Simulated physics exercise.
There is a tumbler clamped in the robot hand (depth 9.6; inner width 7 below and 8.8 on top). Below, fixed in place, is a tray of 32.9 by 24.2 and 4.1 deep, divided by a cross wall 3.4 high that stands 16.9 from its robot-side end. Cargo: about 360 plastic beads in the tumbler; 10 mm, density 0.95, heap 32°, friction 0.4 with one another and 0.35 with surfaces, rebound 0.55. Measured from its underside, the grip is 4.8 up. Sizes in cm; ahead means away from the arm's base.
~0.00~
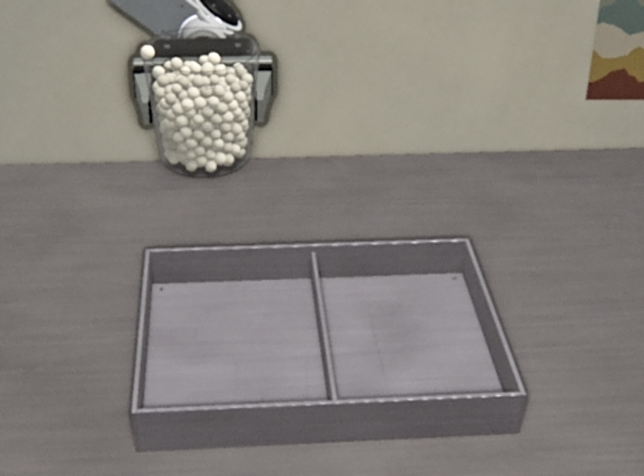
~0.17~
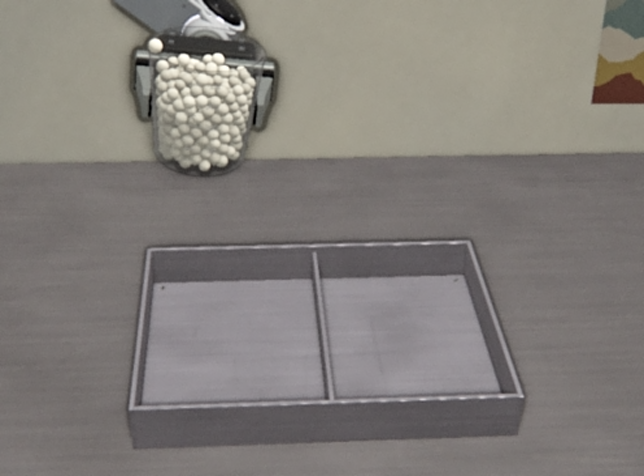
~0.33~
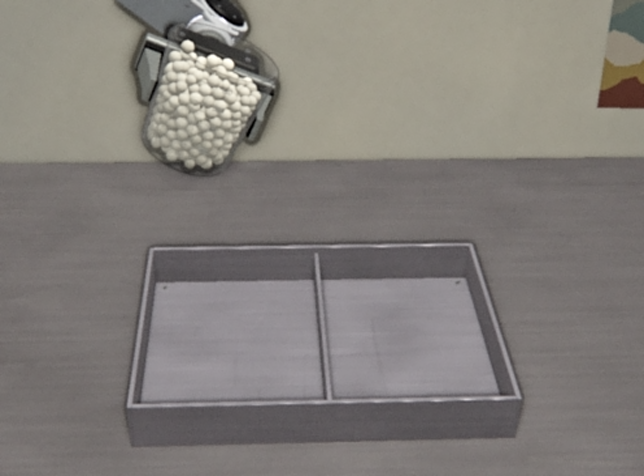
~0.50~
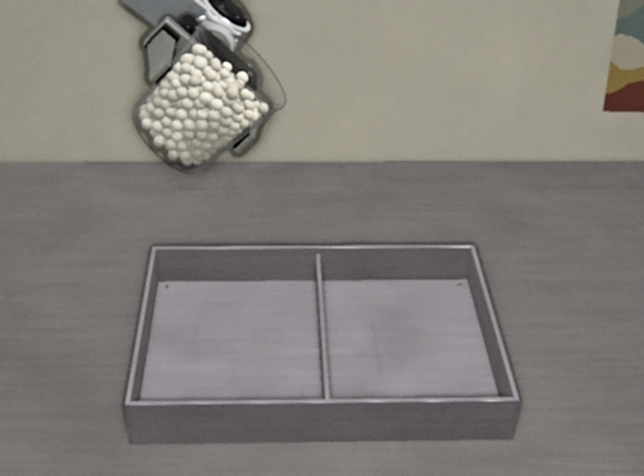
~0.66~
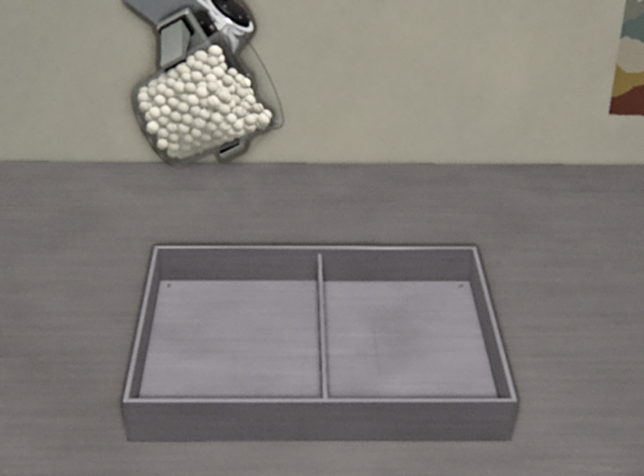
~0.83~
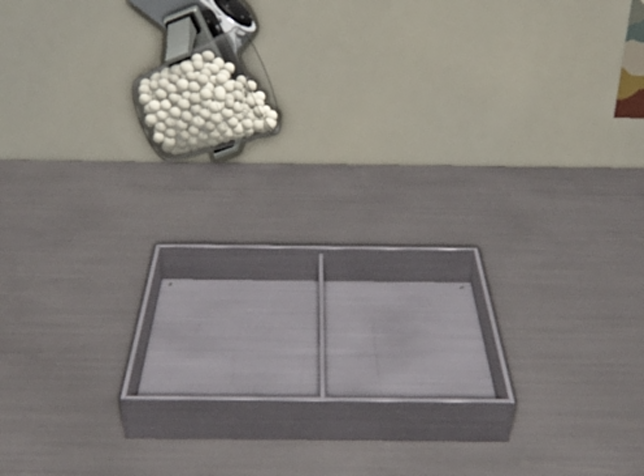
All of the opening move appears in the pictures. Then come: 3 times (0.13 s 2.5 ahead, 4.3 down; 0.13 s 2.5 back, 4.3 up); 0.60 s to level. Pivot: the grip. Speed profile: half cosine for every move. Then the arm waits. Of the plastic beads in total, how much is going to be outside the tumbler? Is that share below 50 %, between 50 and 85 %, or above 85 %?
The share is below 50 %.
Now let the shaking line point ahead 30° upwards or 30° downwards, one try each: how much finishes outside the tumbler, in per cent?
Result: Approx. 75 % and 40 %, one try each.
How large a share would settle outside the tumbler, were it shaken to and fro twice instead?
Then roughly 10 percent.
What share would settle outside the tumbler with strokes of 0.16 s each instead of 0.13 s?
10 %.
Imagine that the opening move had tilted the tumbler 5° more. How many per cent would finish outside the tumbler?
Around 25 in a hundred, I'd say.
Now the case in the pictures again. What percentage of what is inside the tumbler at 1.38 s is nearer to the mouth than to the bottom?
Near 40 %.
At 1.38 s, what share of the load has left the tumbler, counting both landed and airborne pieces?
I'd say some 10 percent.
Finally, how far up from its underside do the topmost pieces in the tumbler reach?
Around 9.5 cm up.
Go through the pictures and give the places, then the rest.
In the first picture, tumbler middle at (203, 106), level; upper third of the load around (204, 85), from x 145 to 245, top at y 55; 358 in the tumbler.
In the second picture, tumbler middle at (203, 105), tilted 6° forward; upper third of the load around (204, 84), from x 155 to 250, top at y 45.
In the third picture, tumbler middle at (203, 104), tilted 23° forward; upper third of the load around (203, 84), from x 155 to 255, top at y 50.
In the fourth picture, tumbler middle at (204, 104), tilted 44° forward; upper third of the load around (200, 84), from x 145 to 265, top at y 50.
In the fifth picture, tumbler middle at (204, 102), tilted 61° forward; upper third of the load around (200, 84), from x 145 to 265, top at y 50.
In the sixth picture, tumbler middle at (204, 101), tilted 67° forward; upper third of the load around (197, 85), from x 145 to 270, top at y 55; 358 in the tumbler.
By 1.38 s, tilted 67° forward, highest piece 29 above the table; 321 in the tumbler, 18 in the far-side part, 3 in the robot-side part, 16 in flight or on a rim.
By 1.93 s, tilted 29° forward, highest piece 29 above the table; 301 in the tumbler, 41 in the far-side part, 15 in the robot-side part, 1 on the table or floor.
By 2.41 s, level, highest piece 31 above the table; 301 in the tumbler, 41 in the far-side part, 15 in the robot-side part, 1 on the table or floor.
By 3.46 s, level, highest piece 31 above the table; 301 in the tumbler, 41 in the far-side part, 15 in the robot-side part, 1 on the table or floor.
Final count, 301 in the tumbler, 41 in the far-side part, 15 in the robot-side part, 1 on the table or floor. That is 16 % outside the tumbler.
